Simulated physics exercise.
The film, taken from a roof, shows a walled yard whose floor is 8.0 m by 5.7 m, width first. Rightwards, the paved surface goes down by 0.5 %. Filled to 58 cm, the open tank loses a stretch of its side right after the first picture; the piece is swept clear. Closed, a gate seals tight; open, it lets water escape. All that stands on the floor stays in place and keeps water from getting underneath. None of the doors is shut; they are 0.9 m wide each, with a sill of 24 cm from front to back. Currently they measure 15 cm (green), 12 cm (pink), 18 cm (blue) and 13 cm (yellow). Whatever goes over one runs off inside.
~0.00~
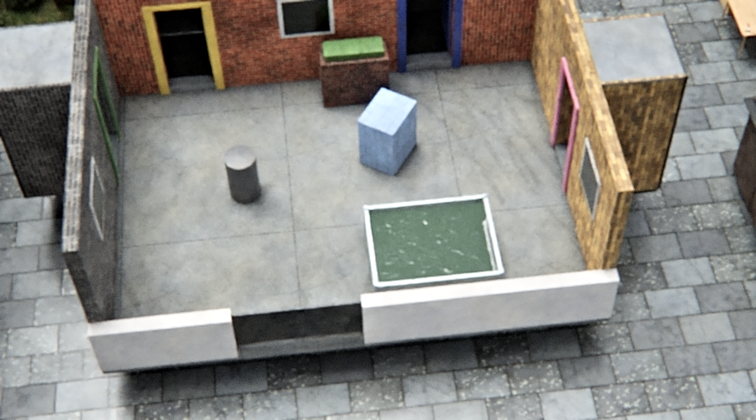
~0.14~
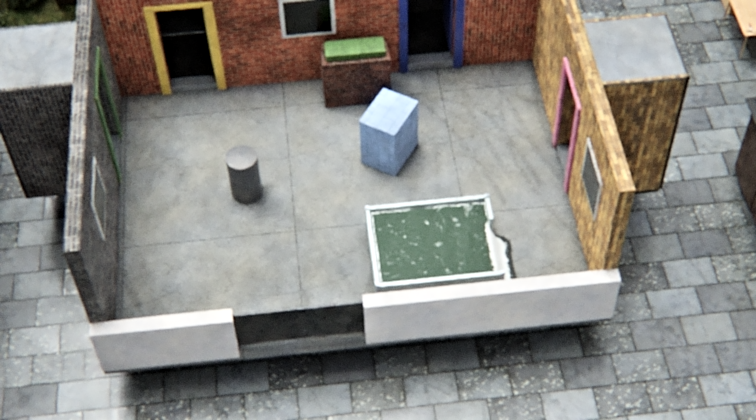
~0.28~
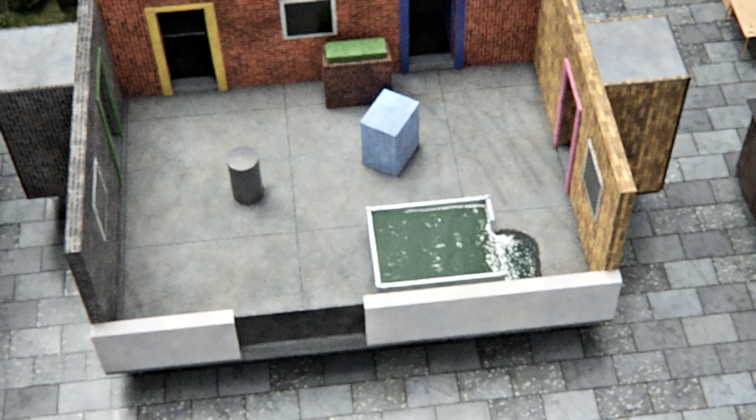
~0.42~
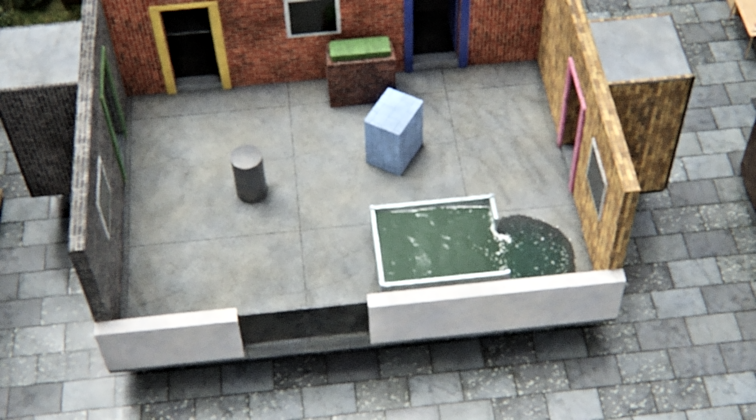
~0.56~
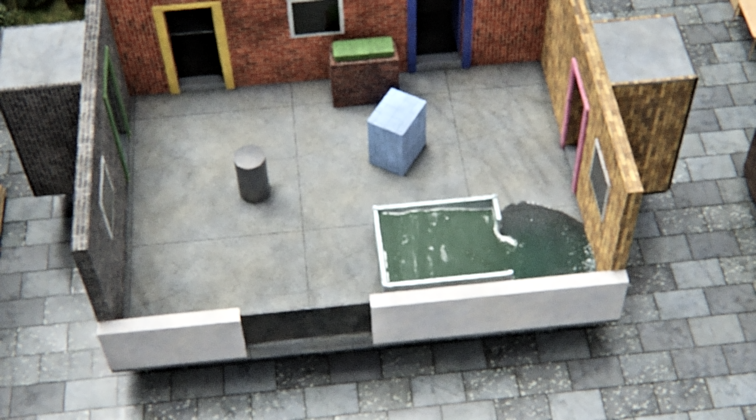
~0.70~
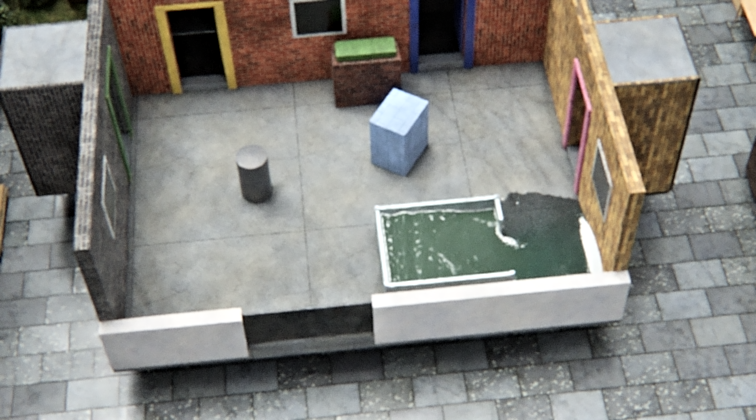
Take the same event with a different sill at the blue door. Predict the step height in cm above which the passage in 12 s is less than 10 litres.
About 13 cm of height.
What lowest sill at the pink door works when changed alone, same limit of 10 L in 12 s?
Pink door - some 7.5 centimetres.
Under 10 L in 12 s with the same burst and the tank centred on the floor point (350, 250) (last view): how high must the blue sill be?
In that case about 11.0 cm.
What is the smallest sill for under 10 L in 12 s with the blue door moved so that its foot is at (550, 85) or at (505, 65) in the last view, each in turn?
First place around 12.5 cm, second around 17 cm.
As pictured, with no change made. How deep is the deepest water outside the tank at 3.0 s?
About 26 cm at most.
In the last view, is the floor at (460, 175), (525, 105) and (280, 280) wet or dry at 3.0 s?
Listed order - soaked through, soaked through, unwetted.
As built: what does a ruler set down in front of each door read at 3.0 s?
Depths in cm: Green 0, pink 11, blue 0, yellow 0.
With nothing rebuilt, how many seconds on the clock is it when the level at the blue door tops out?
At about 3.6 s.
After 1.4 s water covers 10 % of the floor, deepest (47 cm) near (602, 301); it has not reached the blue door.
After 3.0 s water covers 30 % of the floor, deepest (26 cm) near (591, 302); it has not reached the blue door.
After 12.0 s water covers 95 % of the floor, deepest (9 cm) near (558, 211); 7 cm at the blue door, 0 litres in over its 18 cm sill.
At the blue door as built, the water arrived by 3.3 s and peaked near 16 cm at 3.6 s.
With a sill of 11 cm, 23 litres would have come in within the 12 s; with 15 cm, 2 litres. So under 10 litres takes about 13 cm.
